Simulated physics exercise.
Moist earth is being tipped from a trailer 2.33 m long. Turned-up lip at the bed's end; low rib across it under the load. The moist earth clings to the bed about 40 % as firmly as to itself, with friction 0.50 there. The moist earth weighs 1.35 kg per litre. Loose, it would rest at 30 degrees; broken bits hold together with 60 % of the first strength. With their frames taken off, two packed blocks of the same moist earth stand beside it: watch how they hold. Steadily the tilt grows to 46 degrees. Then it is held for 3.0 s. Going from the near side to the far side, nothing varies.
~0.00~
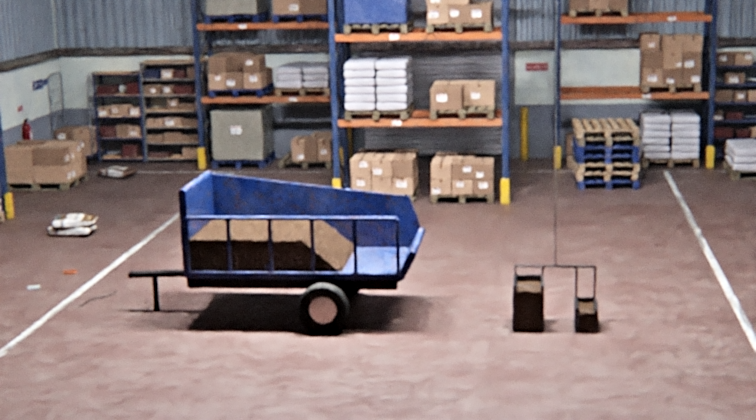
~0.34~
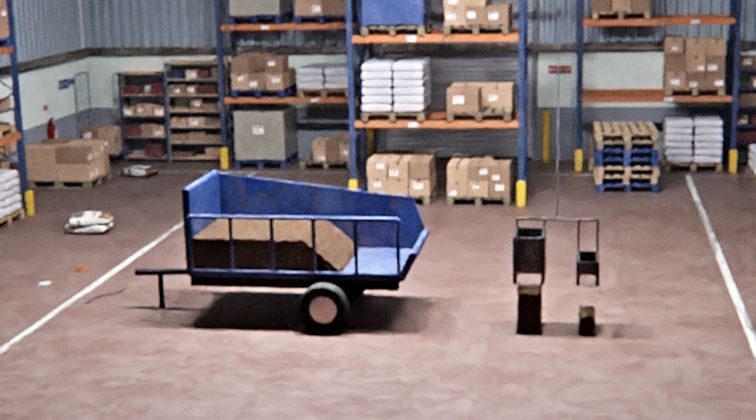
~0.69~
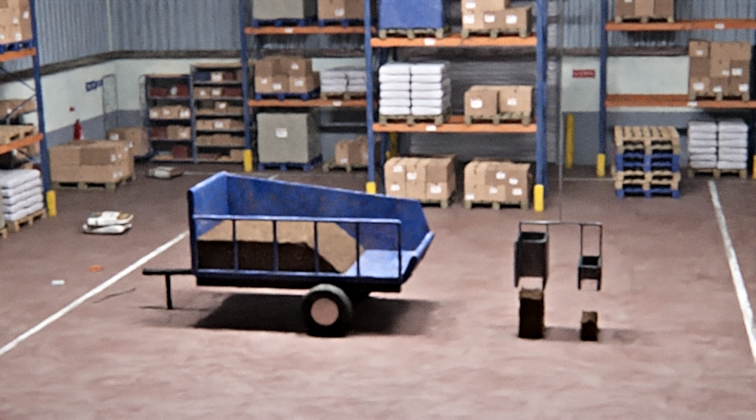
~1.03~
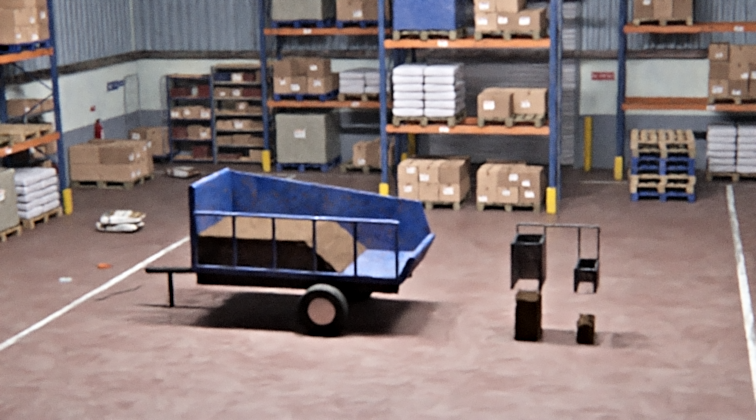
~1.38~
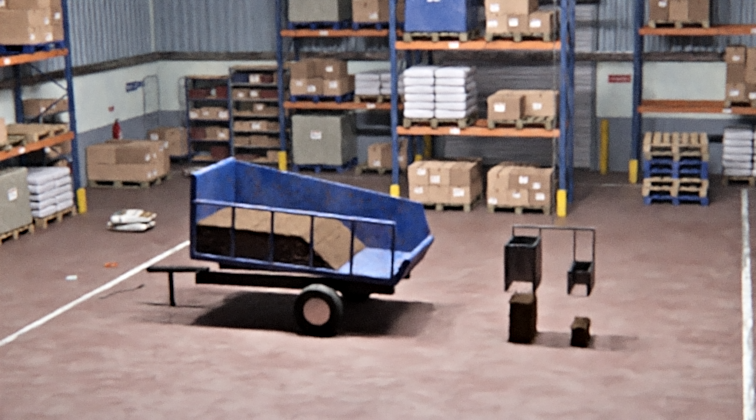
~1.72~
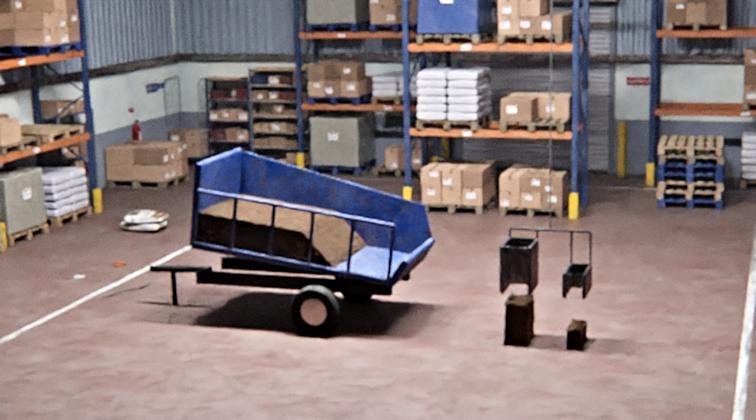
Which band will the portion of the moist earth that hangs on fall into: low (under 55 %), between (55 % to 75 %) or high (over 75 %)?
High.
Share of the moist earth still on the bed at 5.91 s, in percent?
The figure is about 100 per cent.
After 2.97 s, the tilt is 19 degrees and 100 % is on the bed.
After 4.44 s, the tilt is 34 degrees and 100 % is on the bed.
After 5.91 s, the tilt is 46 degrees and 100 % is on the bed.
After 7.38 s, the tilt is 46 degrees and 81 % is on the bed.
After 8.87 s, the tilt is 46 degrees and 81 % is on the bed.
